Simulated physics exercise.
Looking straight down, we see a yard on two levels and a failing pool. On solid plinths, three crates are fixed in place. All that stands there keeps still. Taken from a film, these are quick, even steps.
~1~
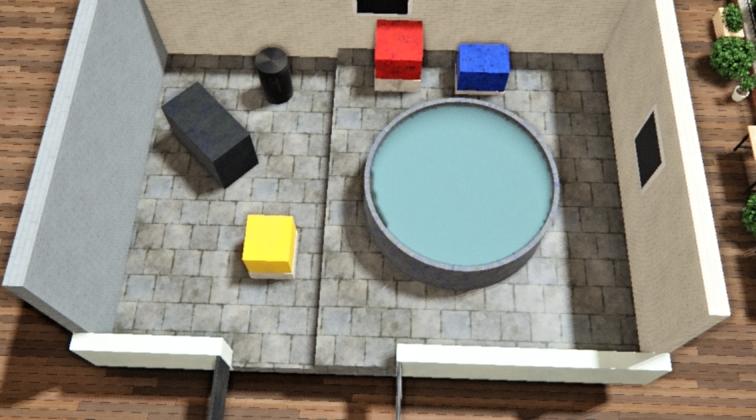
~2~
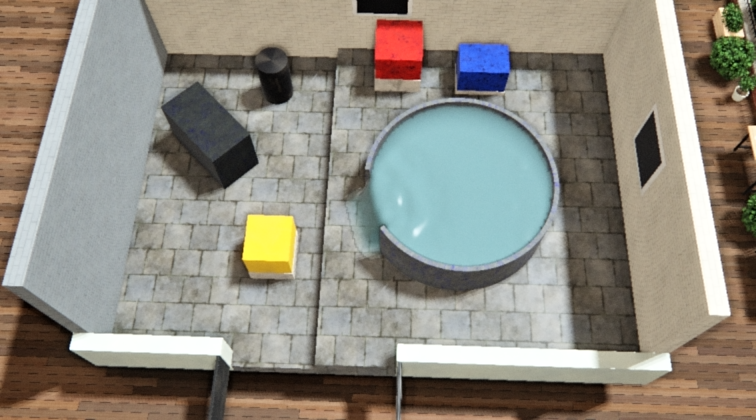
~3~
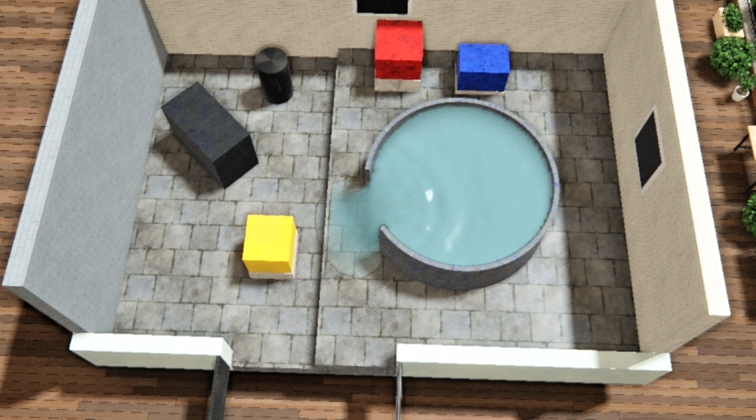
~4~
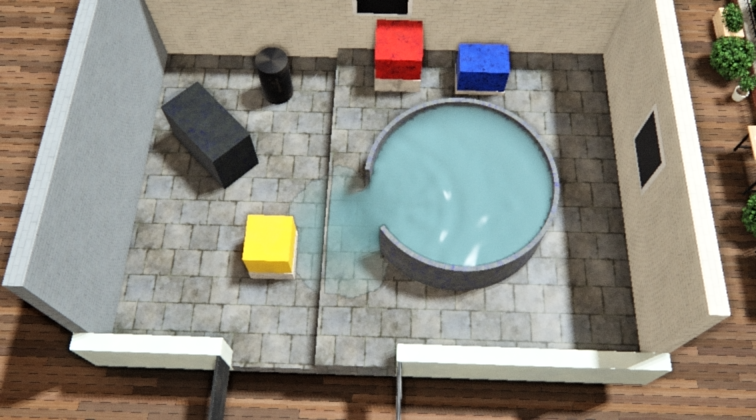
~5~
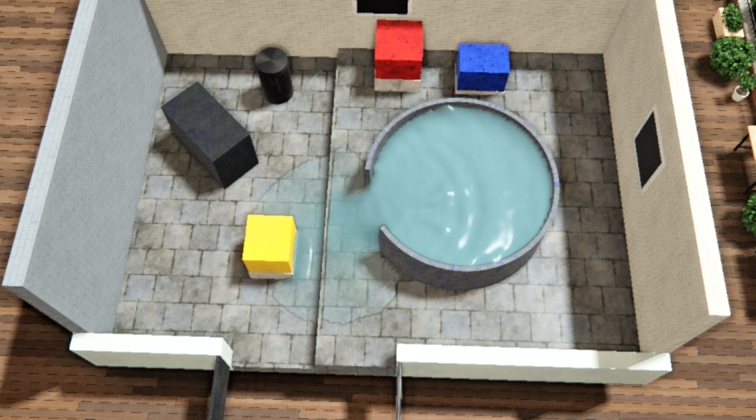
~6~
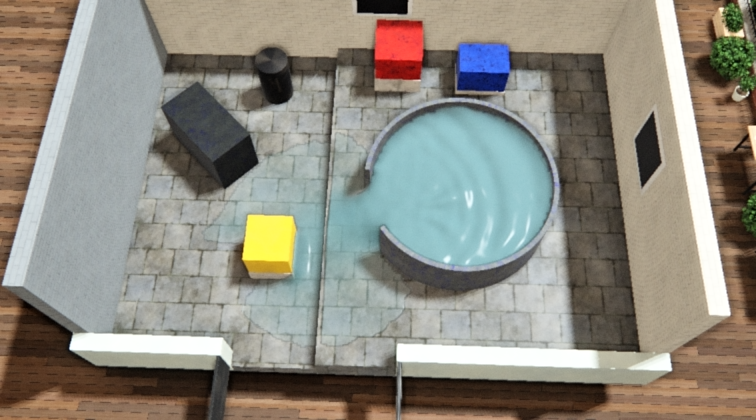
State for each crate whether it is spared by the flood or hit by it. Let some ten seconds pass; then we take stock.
In the end blue crate: Safe, red crate: Safe, yellow crate: Not safe.
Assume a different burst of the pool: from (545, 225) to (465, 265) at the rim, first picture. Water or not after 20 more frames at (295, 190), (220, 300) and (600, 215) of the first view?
Place one: Reached by the flood. Place two: Reached by the flood. Place three: Reached by the flood.
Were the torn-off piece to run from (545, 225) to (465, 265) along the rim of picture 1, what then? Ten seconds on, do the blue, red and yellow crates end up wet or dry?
Result: Blue crate gets overtopped, red crate is left untouched, yellow crate is left untouched.
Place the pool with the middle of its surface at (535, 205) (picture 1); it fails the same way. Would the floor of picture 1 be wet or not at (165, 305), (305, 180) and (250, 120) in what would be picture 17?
As listed: Under water, flooded, under water.
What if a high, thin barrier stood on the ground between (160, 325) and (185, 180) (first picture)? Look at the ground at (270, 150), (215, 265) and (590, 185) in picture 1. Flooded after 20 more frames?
Outcome by spot, in order - watered, watered, unwatered.
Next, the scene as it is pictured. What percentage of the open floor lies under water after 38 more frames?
By my count, 50 percent.
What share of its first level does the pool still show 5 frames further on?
About 78 per cent.
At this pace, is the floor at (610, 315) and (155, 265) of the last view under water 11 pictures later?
First spot bare, second spot soaked.
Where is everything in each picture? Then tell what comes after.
In the first picture, still water in the round tank at (461, 182).
In the second picture, the front is at (376, 256), out from the gap at (372, 213).
In the third picture, water pours out at (372, 215) and has run to (320, 210).
In the fourth picture, water pours out at (372, 216) and has run to (291, 215).
In the fifth picture, the front is at a hidden place, out from the gap at (372, 216).
In the sixth picture, water pours out at (372, 215) and has run to (213, 233).
A moment on, water covers 25 % of the floor; the blue crate not reached, the red crate not reached, the yellow crate water round its plinth.
Next, water covers 40 % of the floor; the blue crate not reached, the red crate not reached, the yellow crate water round its plinth.
Then, water covers 45 % of the floor; the blue crate not reached, the red crate not reached, the yellow crate water round its plinth.
Later, water covers 50 % of the floor; the blue crate not reached, the red crate not reached, the yellow crate water round its plinth.
In the end, water covers 50 % of the floor; the blue crate stayed above the water, the red crate stayed above the water, the yellow crate was topped.
